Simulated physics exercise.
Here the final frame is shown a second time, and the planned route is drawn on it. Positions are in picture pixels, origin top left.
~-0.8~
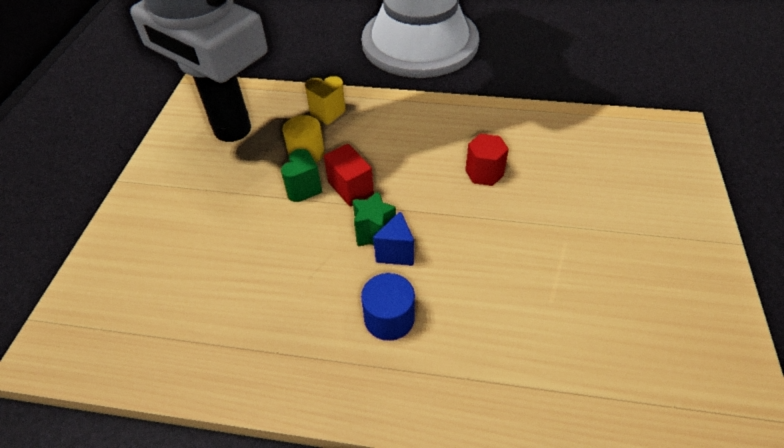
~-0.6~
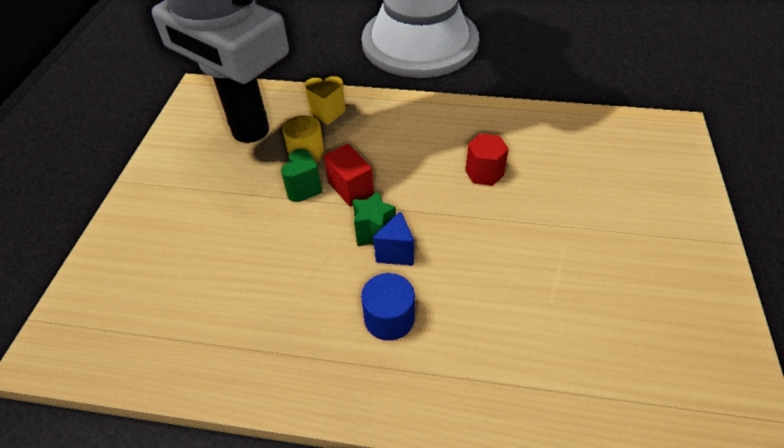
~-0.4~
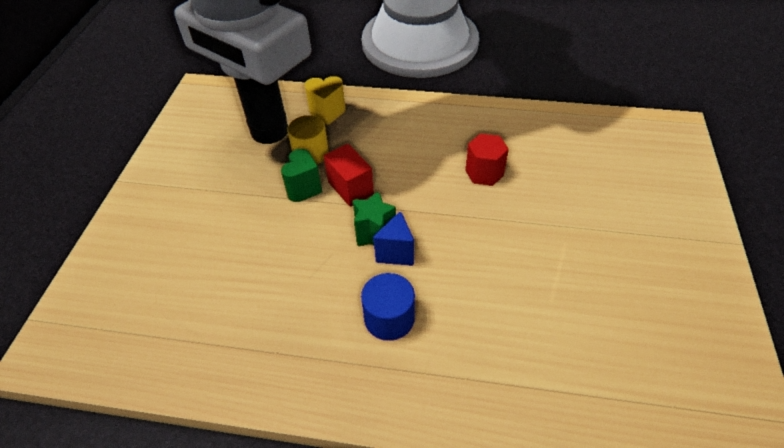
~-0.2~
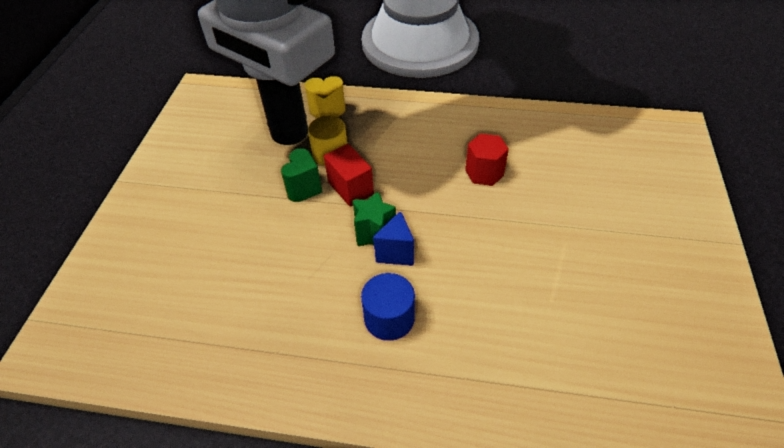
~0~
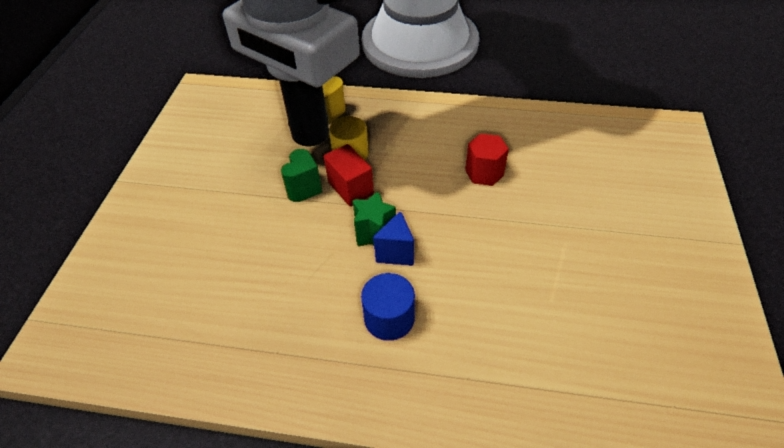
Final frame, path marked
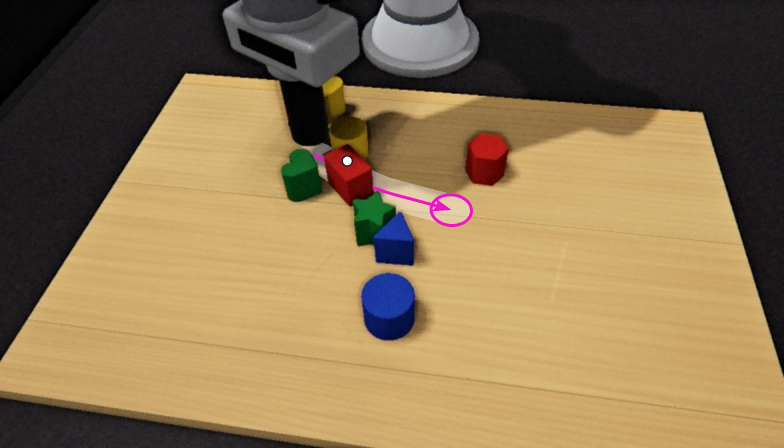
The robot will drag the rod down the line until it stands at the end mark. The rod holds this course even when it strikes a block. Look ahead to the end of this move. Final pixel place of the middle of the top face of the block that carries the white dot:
I'd say the block that carries the white dot ends with its top centre at (429, 216).
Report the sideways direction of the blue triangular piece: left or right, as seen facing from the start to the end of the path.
The shift is rightward.
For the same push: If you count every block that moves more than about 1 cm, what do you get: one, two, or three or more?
Going by the path, three or more blocks will move.
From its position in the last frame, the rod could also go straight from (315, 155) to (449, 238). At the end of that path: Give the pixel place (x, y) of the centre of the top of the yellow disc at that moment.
For the centre of its top, I'd go with (379, 133).
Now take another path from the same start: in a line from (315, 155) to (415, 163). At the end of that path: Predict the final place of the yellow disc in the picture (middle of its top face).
It will likely be found at (444, 120).
The line goes from (315, 155) via (353, 177) and (399, 196), ending at (451, 210); the dot is on the red oblong.
The first path, step by step. One third of the way, rod at (351, 157); red oblong at (369, 178), turned 15° clockwise; yellow disc at (380, 132).
Two thirds of the way, rod at (399, 176); red oblong at (407, 204), turned 45° clockwise; yellow disc at (382, 133); green star at (387, 235), turned 45° clockwise; blue triangular piece at (404, 260), turned 25° clockwise.
At the end, rod at (453, 190); red oblong at (429, 216), turned 95° clockwise; yellow disc at (382, 133); green star at (387, 238), turned 60° clockwise; blue triangular piece at (405, 265), turned 20° clockwise.
